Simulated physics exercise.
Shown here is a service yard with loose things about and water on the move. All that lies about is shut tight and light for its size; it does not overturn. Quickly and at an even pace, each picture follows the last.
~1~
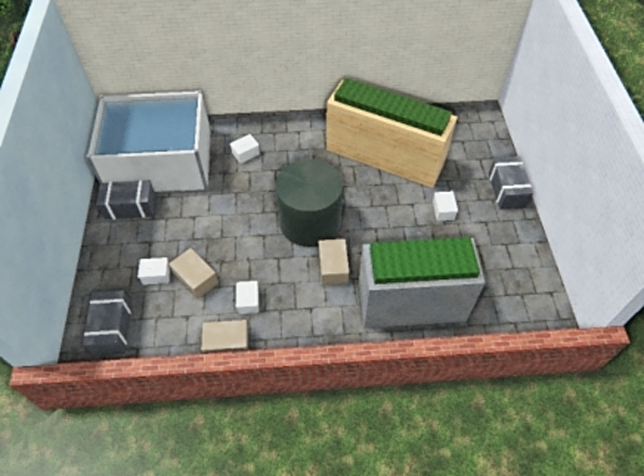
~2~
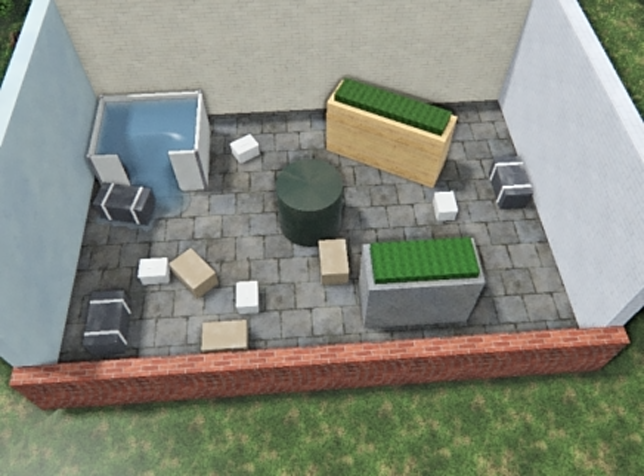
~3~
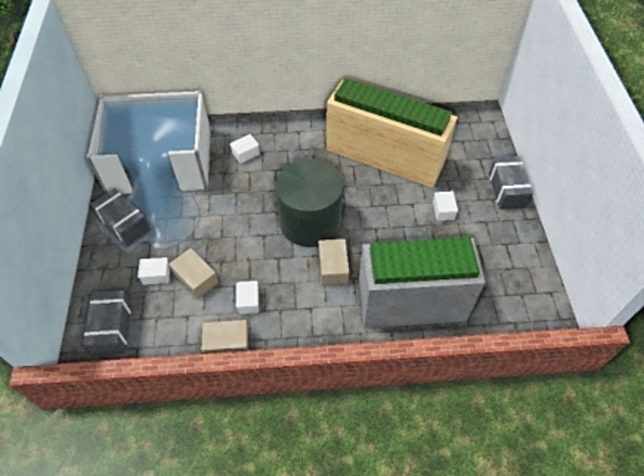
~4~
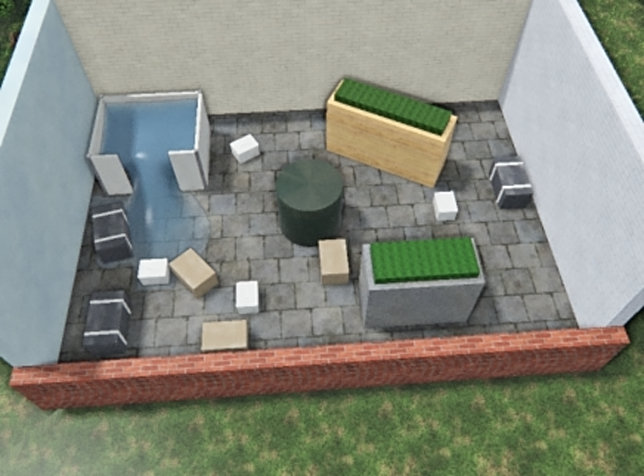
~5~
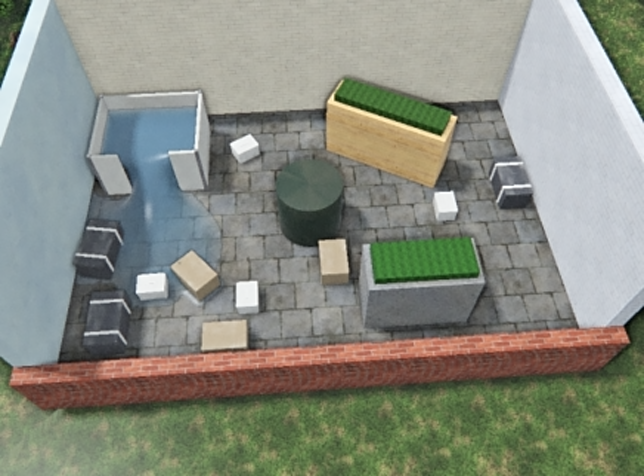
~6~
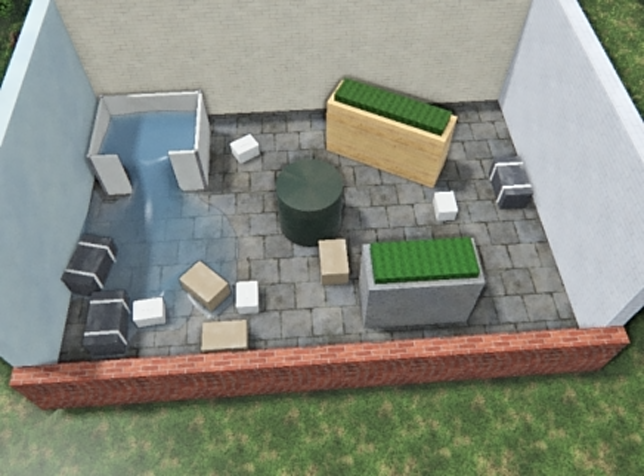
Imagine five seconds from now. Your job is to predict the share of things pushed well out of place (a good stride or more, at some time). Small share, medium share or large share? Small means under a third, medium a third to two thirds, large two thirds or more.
A large share.
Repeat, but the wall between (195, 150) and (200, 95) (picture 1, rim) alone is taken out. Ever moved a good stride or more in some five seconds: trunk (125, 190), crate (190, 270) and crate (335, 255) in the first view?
Lab note - in sequence: Did not travel far; did not travel far; did not travel far.
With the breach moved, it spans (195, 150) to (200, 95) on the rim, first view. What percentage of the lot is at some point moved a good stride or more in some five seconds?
I'd put it around 30 percent.
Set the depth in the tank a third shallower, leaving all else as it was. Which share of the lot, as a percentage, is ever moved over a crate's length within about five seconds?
Share moved that far: Approx. 70 %.
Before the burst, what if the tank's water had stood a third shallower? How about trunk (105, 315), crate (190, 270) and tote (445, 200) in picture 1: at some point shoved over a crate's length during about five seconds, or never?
Per item, in order: Cleared the mark; cleared the mark; missed the mark.
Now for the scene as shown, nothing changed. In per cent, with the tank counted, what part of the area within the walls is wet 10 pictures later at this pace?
I'd put it at around 40 in a hundred.
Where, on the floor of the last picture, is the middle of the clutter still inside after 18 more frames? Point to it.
Roughly (339, 269).
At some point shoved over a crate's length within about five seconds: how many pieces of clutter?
The number is 7.
A moment on, 3 of 10 are well off their spots; 1 afloat.
Next, 6 of 10 are well off their spots; 4 afloat.
Later, 6 of 10 are well off their spots; 5 afloat.
In the end, 7 of 10 are well off their spots, and 7 have been at some point; 5 afloat.
